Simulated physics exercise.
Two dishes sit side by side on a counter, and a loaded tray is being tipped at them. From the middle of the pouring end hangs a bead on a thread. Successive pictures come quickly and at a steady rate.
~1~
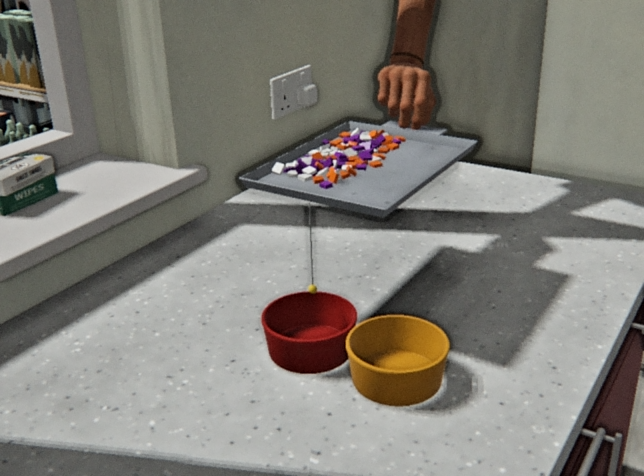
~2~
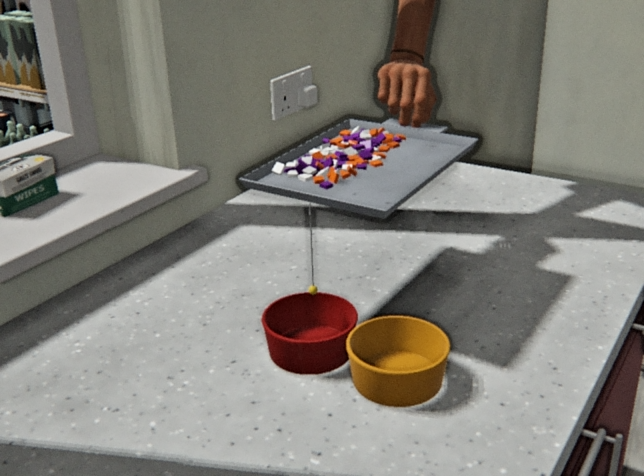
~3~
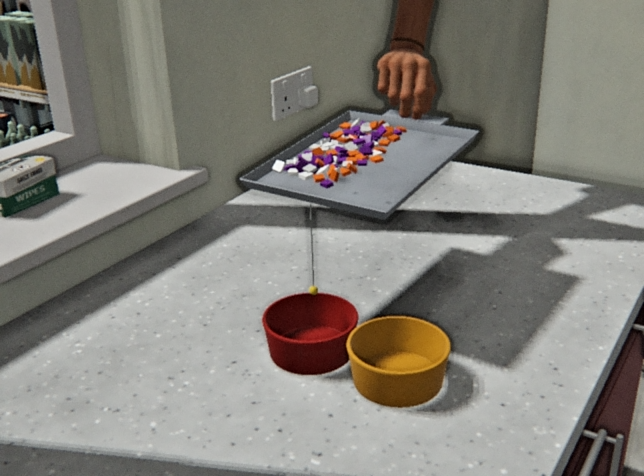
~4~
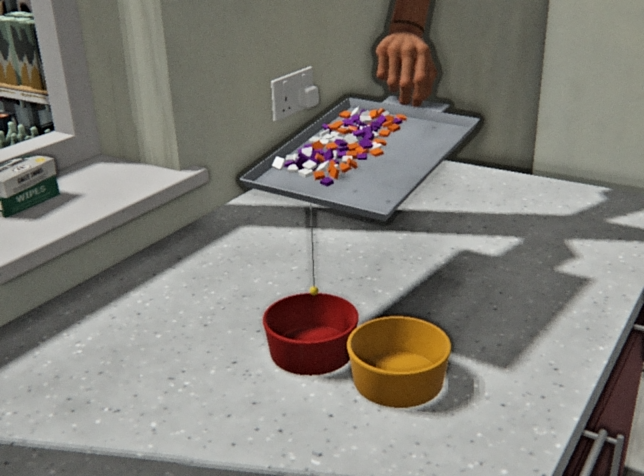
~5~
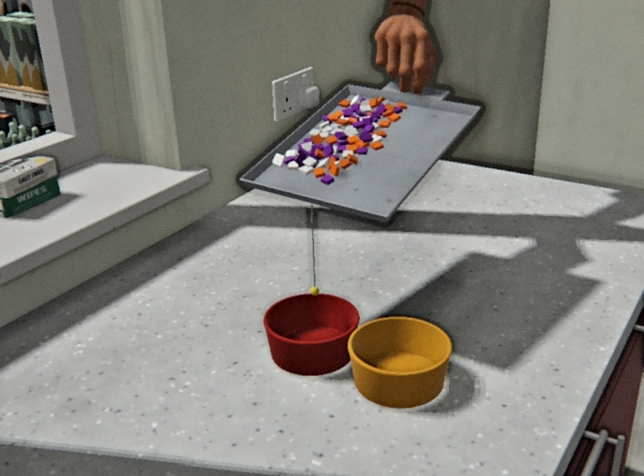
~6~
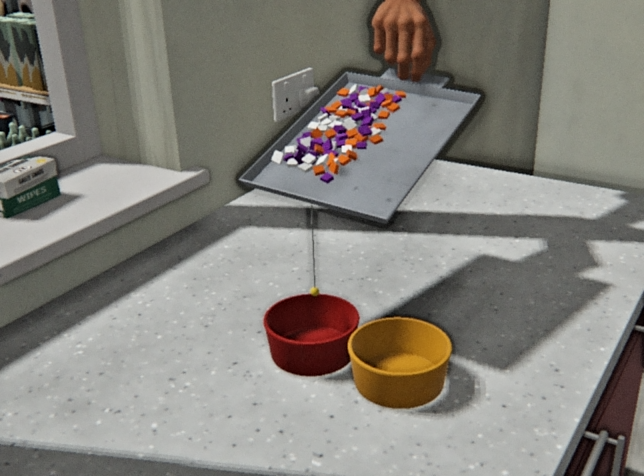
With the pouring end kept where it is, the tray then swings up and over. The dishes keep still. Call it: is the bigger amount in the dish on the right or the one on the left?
It is in the one on the left.
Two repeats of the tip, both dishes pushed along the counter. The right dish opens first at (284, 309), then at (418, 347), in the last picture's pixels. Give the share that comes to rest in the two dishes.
In order, about 40 and 50 in a hundred.
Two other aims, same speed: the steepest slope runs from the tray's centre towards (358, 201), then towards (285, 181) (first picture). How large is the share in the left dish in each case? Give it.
I'd expect around 30 in a hundred first and around 0 in a hundred second.
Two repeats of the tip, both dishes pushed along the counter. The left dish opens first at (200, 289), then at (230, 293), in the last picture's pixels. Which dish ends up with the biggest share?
Try 1: The right-side dish; try 2: The right-side dish.
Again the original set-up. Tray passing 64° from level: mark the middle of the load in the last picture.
Roughly at (308, 190).
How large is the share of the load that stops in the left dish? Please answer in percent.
Roughly 50 in a hundred.
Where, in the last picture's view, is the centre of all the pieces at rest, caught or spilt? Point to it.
Around (313, 358).
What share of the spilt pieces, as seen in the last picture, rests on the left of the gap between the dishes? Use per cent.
My estimate is some 100 per cent.
Just after the last frame, tray tipped steeply; the larger part on the tray; about a tenth in the air.
A moment on, tray tipped past a quarter turn; roughly a quarter in the right dish; roughly half in the left dish; roughly a quarter outside both; about a tenth in the air.
Further on, tray tipped past a quarter turn; roughly a quarter in the right dish; roughly half in the left dish; roughly a third outside both.
When it is over, tray tipped past a quarter turn; roughly a quarter in the right dish; roughly half in the left dish; roughly a third outside both.
